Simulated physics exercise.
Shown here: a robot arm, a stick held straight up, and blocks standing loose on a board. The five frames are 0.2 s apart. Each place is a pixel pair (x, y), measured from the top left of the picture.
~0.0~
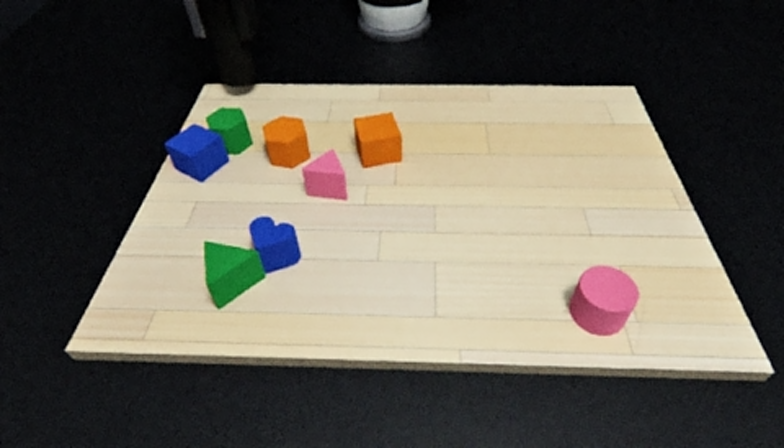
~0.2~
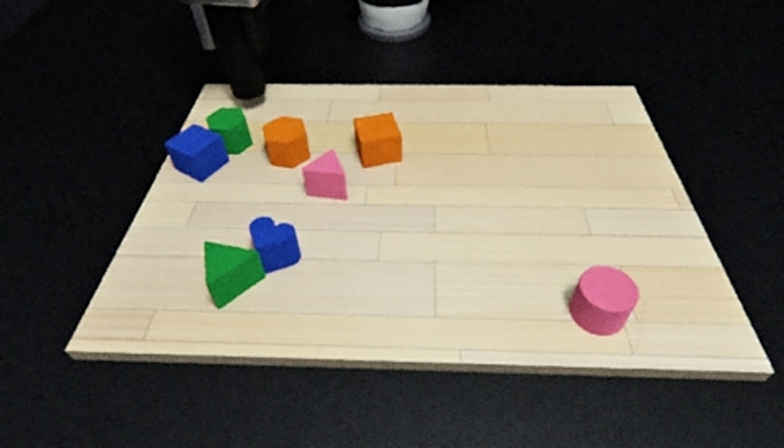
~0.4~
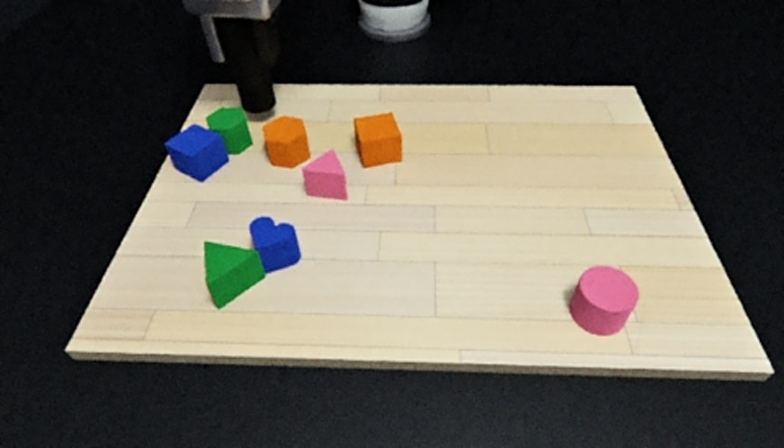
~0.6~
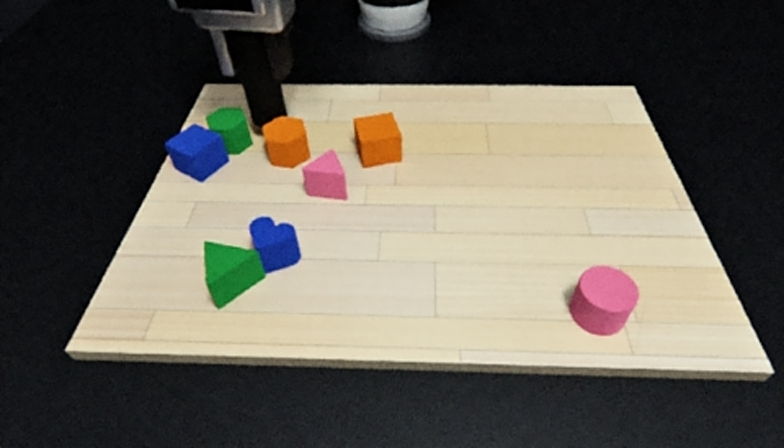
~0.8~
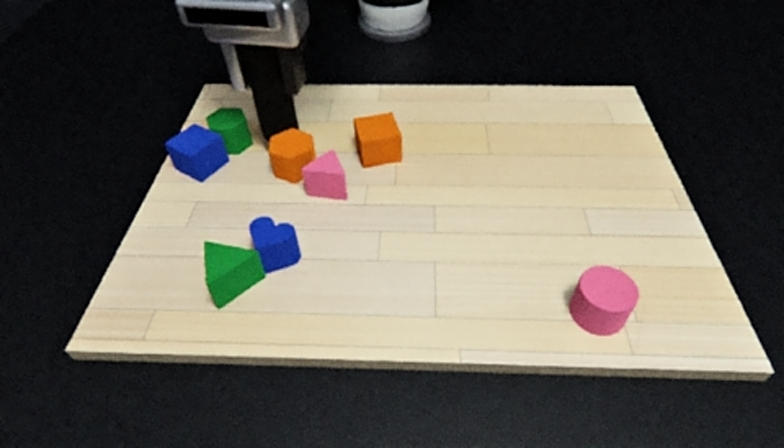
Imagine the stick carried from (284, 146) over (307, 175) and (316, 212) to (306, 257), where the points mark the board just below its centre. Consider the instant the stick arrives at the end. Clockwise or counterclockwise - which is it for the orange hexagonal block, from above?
It goes round opposite to clock hands.
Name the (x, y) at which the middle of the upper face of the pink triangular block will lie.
My estimate: (362, 193).
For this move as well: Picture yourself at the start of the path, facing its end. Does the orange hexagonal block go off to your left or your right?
Towards the left-hand side.
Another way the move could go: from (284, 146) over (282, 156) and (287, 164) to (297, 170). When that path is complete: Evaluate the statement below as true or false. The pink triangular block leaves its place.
True
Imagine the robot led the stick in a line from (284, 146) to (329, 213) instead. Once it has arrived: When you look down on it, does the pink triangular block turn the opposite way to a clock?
That would be a yes.
The first path, step by step. One third of the way, stick (305, 161); orange hexagonal block (309, 176), turned 20° clockwise; pink triangular block (344, 180), turned 25° anticlockwise.
Two thirds of the way, stick (313, 199); orange hexagonal block (324, 216); pink triangular block (362, 193), turned 55° anticlockwise.
At the end, stick (303, 244); green triangular block (219, 261); blue heart-shaped block (260, 241), turned 50° clockwise; orange hexagonal block (334, 257), turned 25° anticlockwise; pink triangular block (362, 193), turned 55° anticlockwise.
